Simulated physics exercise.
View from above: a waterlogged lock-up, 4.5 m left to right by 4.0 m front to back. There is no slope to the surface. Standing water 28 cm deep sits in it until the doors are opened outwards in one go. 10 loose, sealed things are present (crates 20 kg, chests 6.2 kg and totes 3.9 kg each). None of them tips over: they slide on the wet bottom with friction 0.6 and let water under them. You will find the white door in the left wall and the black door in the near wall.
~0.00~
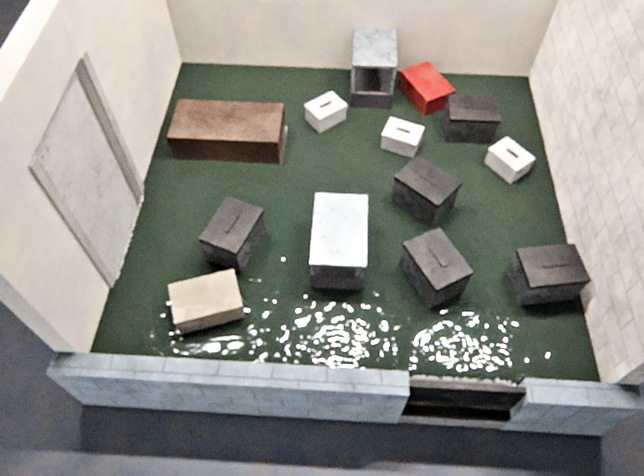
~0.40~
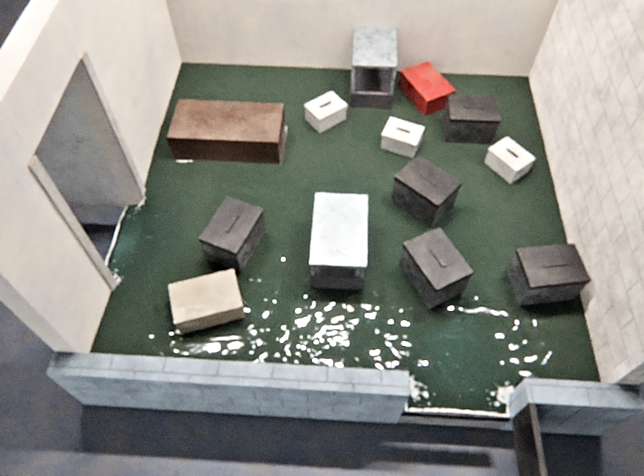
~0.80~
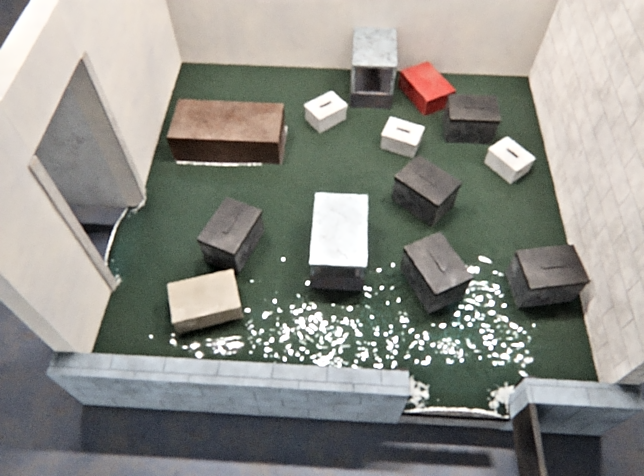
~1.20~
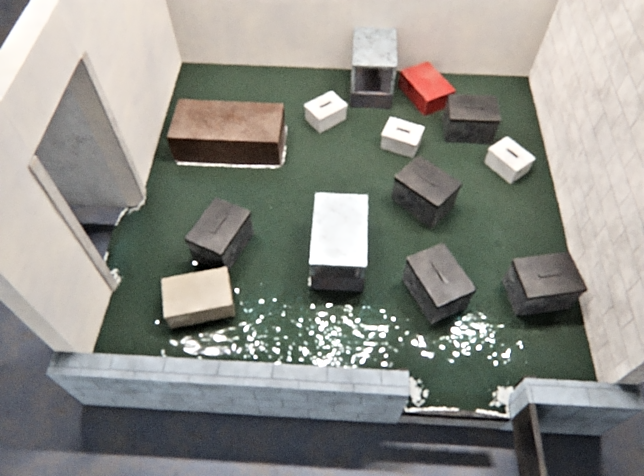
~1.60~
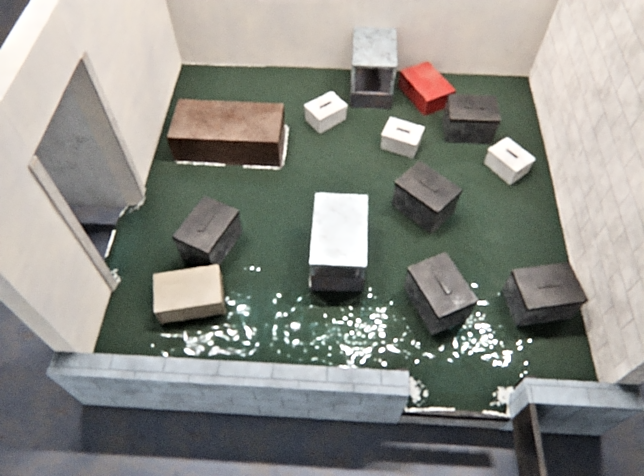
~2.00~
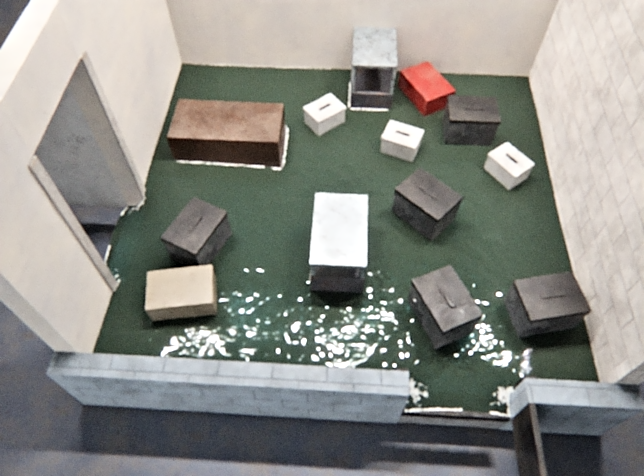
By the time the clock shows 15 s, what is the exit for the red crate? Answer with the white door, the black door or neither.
Neither.
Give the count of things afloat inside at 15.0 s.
At that moment it comes to 2.
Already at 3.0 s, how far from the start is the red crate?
By then it has shifted roughly 10 cm.
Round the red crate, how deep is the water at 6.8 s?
Somewhere close to 17 cm.
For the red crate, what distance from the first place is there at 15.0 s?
Roughly 100 centimetres.
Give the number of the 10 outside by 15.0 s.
The answer is 8.
After 3.0 s the red crate is near (425, 90), 0.1 m from its start, afloat; 0 of 10 are out; 10 afloat.
After 6.8 s the red crate is near (425, 106), 0.3 m from its start, afloat; 4 of 10 are out; 6 afloat.
After 11.0 s the red crate is near (423, 127), 0.6 m from its start, afloat; 6 of 10 are out; 4 afloat.
After 15.0 s the red crate is near (421, 151), 1.0 m from its start, afloat; 8 of 10 are out; 2 afloat.
